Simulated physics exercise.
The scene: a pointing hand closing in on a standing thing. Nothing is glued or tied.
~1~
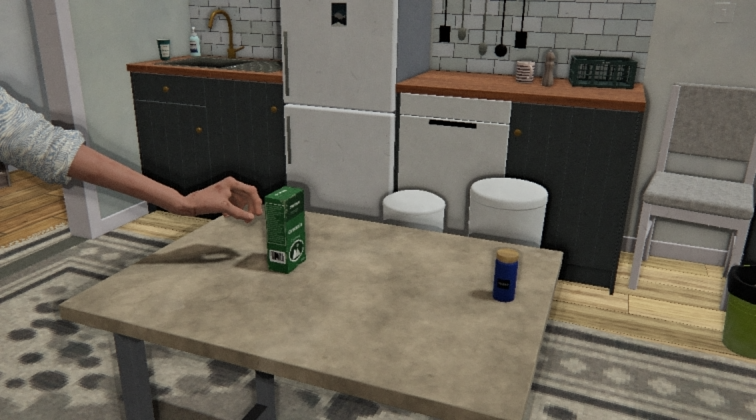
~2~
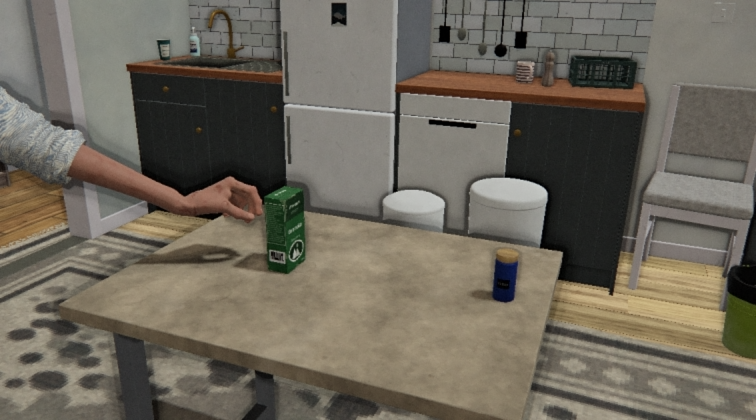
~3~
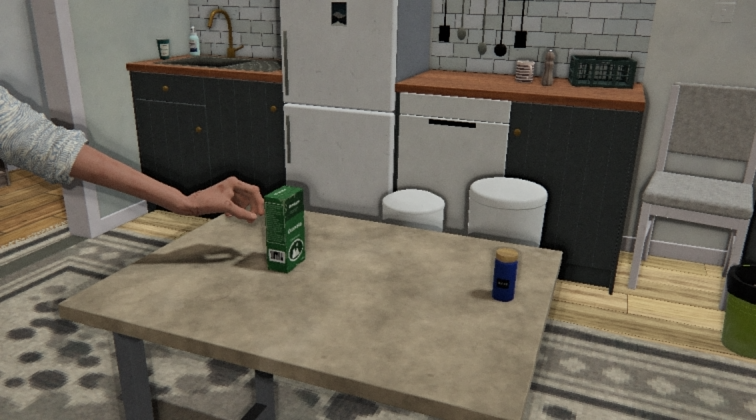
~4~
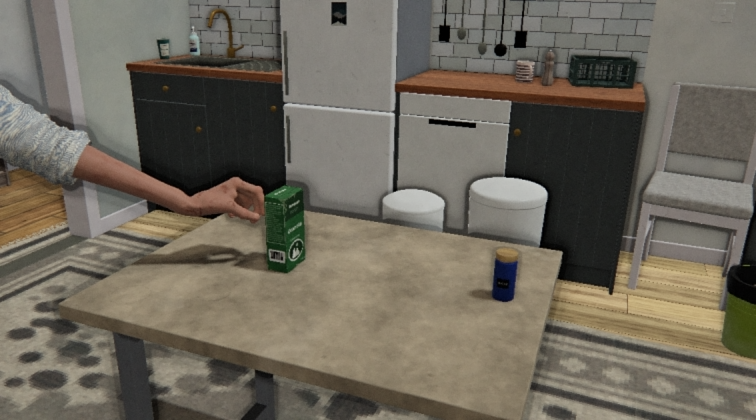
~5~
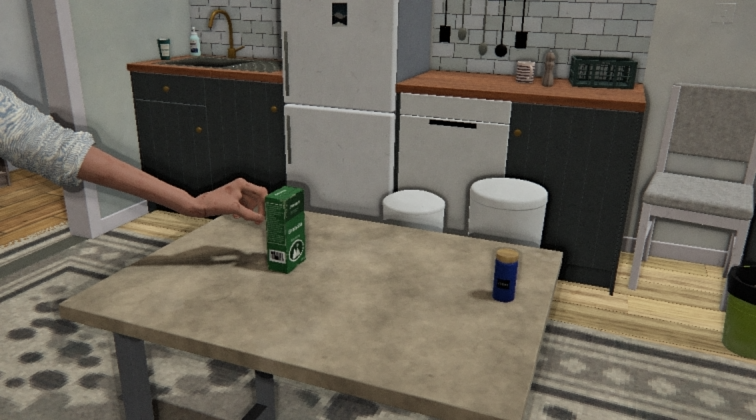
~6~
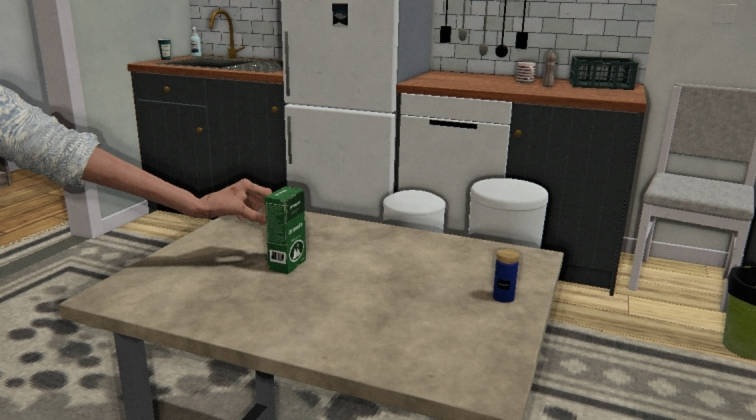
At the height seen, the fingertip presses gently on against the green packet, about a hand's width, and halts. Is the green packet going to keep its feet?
The green packet topples.
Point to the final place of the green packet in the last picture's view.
Near (338, 264).
Then, 0.50 s after the last picture, green packet tipped 41° from how it was near (312, 236).
Then, 0.60 s after the last picture, green packet on its side near (330, 256).
At rest, tipped over on the table, green packet. Seen from the same camera at the end, green packet near (337, 264).
